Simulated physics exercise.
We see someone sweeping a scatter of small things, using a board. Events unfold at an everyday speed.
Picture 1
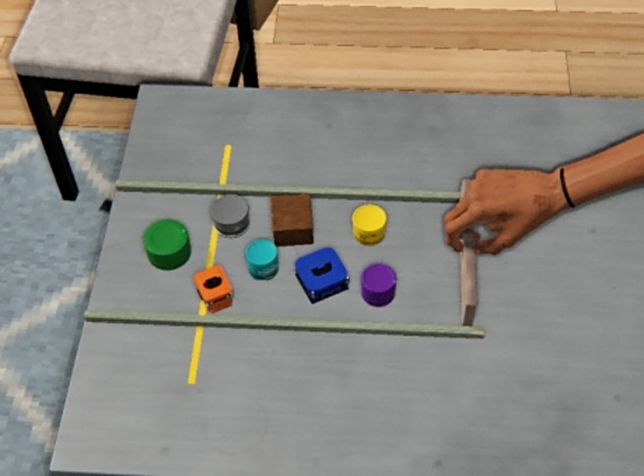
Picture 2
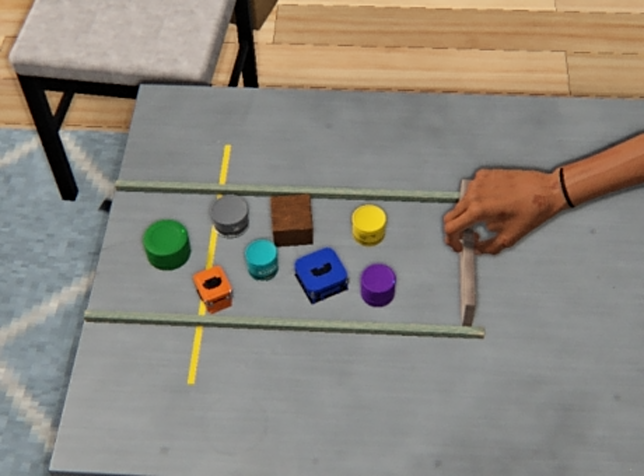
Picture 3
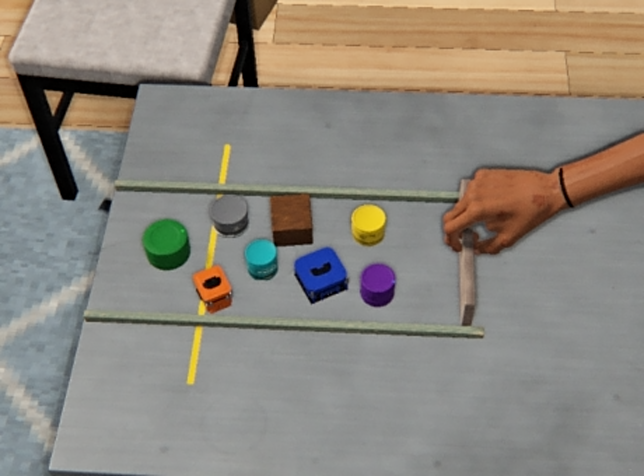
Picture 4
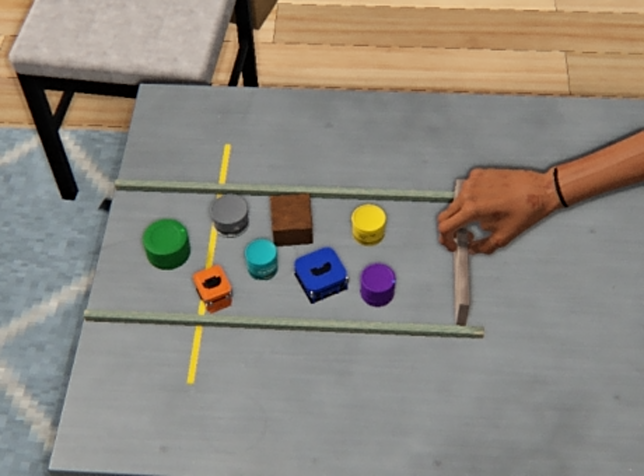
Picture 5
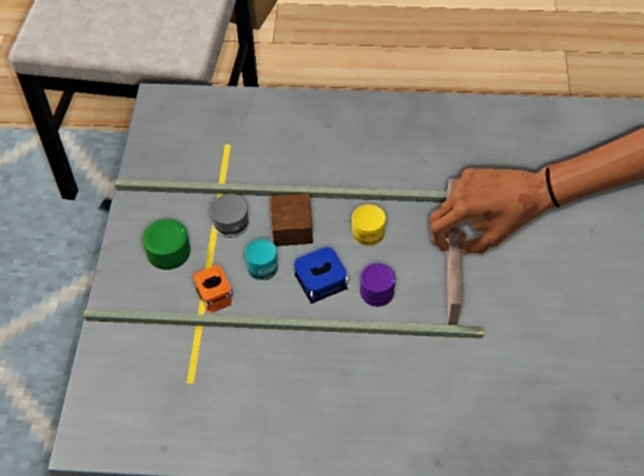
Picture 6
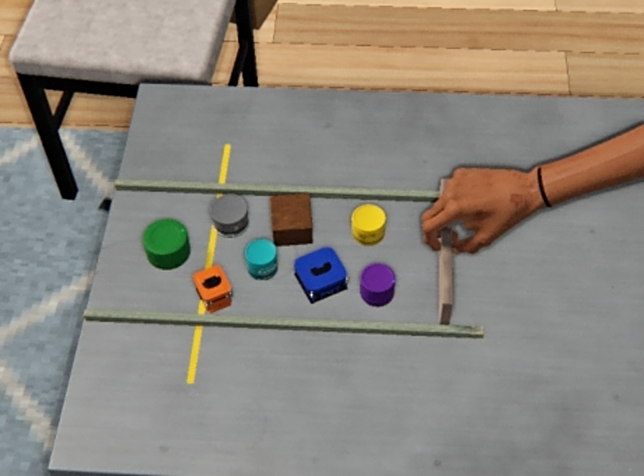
At the start, a hand holds a board upright between two rails on a grey table, to the right of scattered lids, tubs and block-like cases near a yellow tape line. The hand stays nearly still, then slides the board slightly left toward the yellow and purple pieces, while the small things stay put.
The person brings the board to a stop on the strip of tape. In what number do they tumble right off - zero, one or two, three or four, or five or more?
Zero tumble off.
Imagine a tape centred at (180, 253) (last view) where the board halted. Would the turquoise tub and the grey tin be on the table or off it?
The turquoise tub? It does not drop. The grey tin? It heads down.
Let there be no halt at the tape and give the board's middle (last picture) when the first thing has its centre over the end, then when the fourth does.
At (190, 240) for the first, at (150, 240) for the fourth.
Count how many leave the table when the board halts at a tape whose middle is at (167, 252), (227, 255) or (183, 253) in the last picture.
The three tries give 1, 0 and 1.
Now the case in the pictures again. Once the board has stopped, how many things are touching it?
3 in contact.
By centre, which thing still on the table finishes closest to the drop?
That would be the grey tin.
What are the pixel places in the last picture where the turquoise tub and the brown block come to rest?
The first sits around (164, 232), while the other sits around (166, 202).
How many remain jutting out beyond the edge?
0, I think.
Soon after, none off yet; green lid at rest near (167, 244); orange case at rest near (213, 290); grey tin at rest near (230, 216).
After that, none off yet; green lid at rest near (167, 244); orange case at rest near (213, 290); grey tin displaced about its own width near (201, 210).
In the end, the number that fall off is zero.
